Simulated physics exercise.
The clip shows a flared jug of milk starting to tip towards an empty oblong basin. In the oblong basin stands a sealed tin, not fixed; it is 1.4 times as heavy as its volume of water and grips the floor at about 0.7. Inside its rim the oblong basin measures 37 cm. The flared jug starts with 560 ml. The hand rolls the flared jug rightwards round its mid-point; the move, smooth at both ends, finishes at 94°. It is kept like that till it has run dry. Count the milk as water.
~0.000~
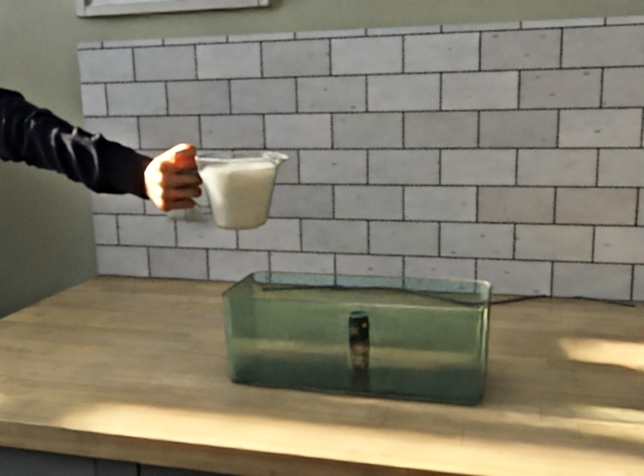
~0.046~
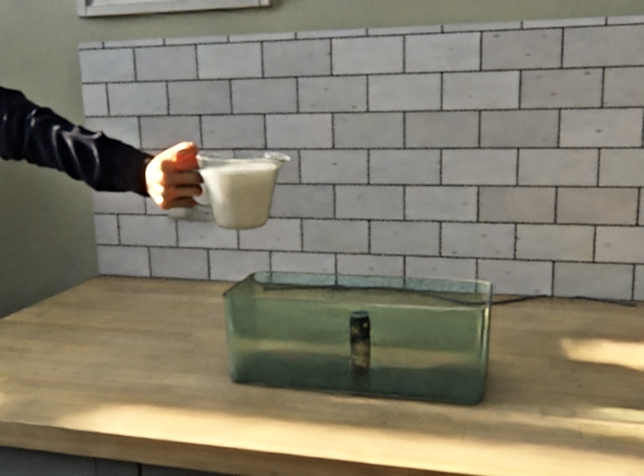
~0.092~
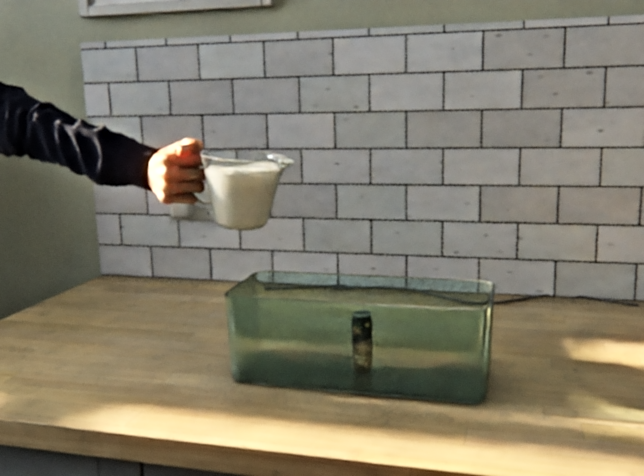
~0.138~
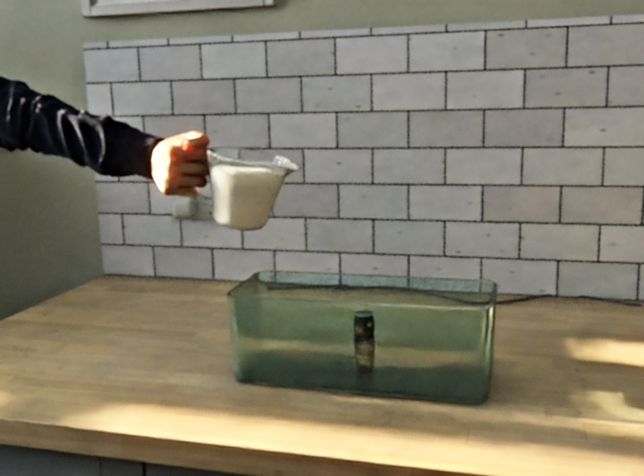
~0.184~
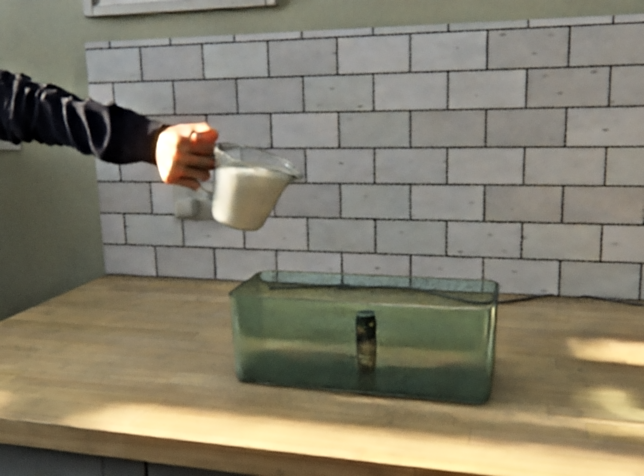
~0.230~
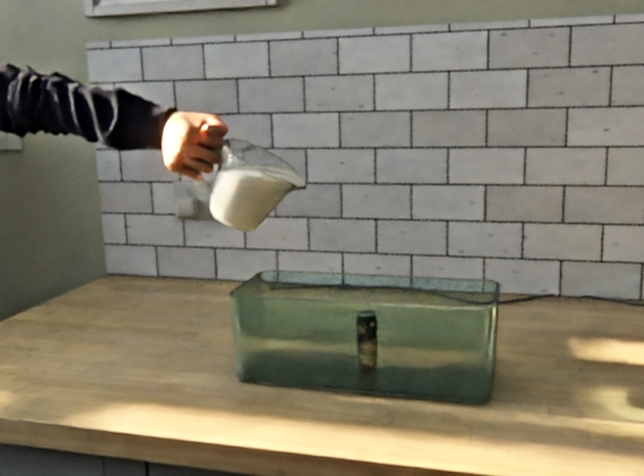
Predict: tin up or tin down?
The tin topples.
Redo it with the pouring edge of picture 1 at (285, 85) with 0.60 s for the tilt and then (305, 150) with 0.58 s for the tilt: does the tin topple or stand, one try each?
First it falls; then it falls.
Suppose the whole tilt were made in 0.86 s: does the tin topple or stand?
The tin remains upright.
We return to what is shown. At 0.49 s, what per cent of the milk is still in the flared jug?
About 46 per cent.
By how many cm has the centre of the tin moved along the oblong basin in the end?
Some 7.5 cm.
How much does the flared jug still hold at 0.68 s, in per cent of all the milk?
Near 10 in a hundred.
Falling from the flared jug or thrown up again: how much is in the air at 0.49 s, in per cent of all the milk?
Near 30 in a hundred.
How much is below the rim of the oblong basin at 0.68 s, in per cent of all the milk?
About 78 per cent.
After 0.49 s the tilt is 87° and 45 per cent is still to pour; the tin stands where it began.
After 0.68 s the tilt is 94° and 9 per cent is still to pour; the tin leans 15°.
After 0.88 s the tilt is 94° and 1 per cent is still to pour; the tin lies on its side.
After 1.10 s the tilt is 94° and 0 per cent is still to pour; the tin lies on its side.
In the end the tin lies on its side.
